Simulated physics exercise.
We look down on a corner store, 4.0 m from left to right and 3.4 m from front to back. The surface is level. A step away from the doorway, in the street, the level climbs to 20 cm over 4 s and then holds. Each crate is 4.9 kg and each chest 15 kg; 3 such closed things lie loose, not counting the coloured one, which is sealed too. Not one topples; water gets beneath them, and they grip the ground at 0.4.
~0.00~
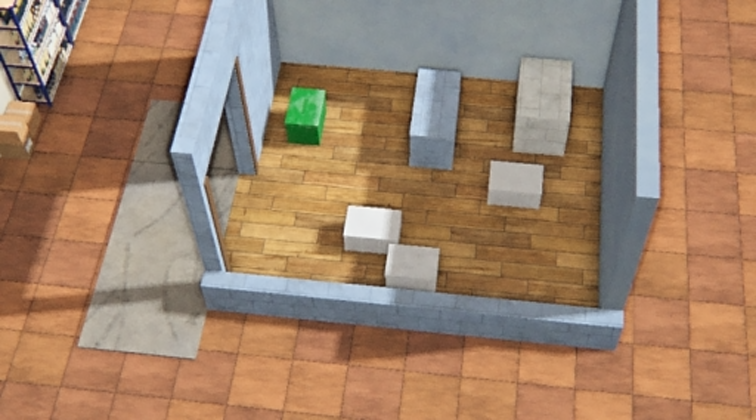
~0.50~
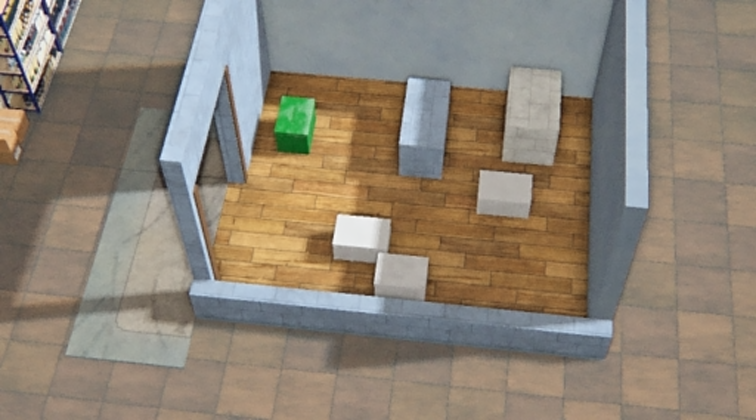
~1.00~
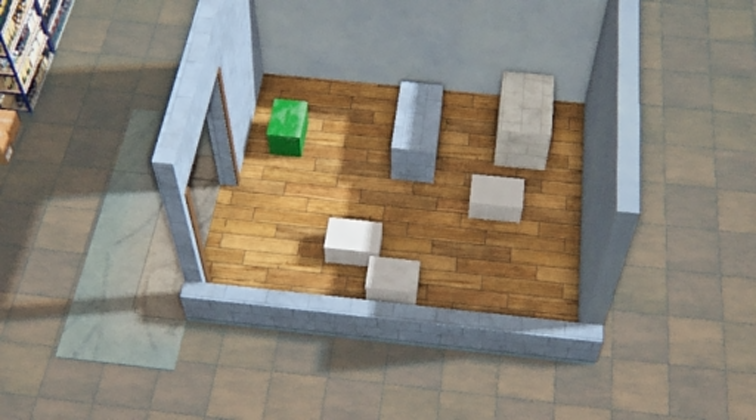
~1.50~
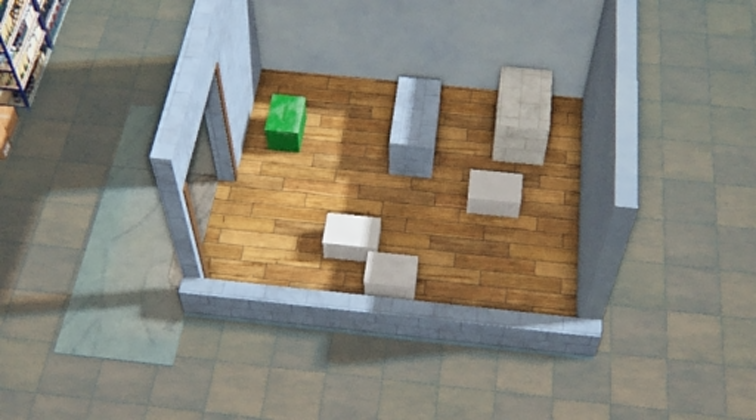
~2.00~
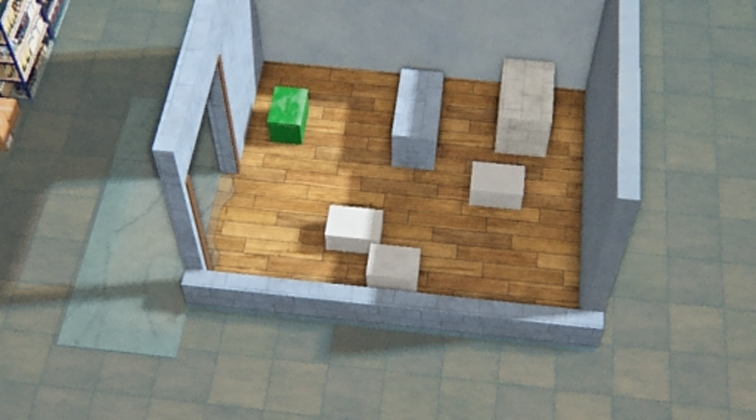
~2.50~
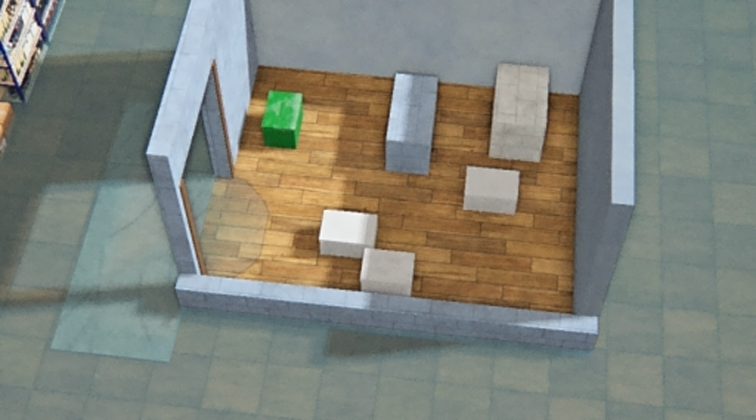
The footage shows a walled room from above as the orange tiles outside turn grey, then bluish-green, and a faint watery patch spreads inside the doorway; the green chest and three pale boxes stay put while the view shifts slightly.
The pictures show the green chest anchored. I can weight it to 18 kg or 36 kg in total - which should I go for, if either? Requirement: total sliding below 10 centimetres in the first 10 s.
18 kg will do.
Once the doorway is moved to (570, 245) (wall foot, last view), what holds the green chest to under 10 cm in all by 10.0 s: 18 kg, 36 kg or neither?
If so, then only the second option works.
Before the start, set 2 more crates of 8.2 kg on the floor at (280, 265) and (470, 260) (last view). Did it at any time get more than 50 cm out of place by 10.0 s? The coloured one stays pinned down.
Order as asked: Goes beyond / goes beyond.
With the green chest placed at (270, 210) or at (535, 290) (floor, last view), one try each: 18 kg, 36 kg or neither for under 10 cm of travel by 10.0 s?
In order: Both fall short; both fall short.
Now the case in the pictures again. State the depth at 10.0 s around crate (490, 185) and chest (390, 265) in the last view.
Depth approx. 15 cm / 15 cm.
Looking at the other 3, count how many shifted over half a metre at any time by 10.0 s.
Total: 3.
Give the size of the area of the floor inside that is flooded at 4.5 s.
My estimate is roughly 5.5 m2.
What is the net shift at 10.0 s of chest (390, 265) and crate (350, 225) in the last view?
200 cm, 200 cm.
After 3.5 s the green chest would be 0 cm from its start with 18 kg and 0 cm from its start with 36 kg; 0 cm of water round it then.
After 4.5 s the green chest would be 0 cm from its start with 18 kg and 0 cm from its start with 36 kg; 0 cm of water round it then.
After 7.0 s the green chest would be 0 cm from its start with 18 kg and 0 cm from its start with 36 kg; 1 cm of water round it then.
After 10.0 s the green chest would be 0 cm from its start with 18 kg and 0 cm from its start with 36 kg; 3 cm of water round it then.
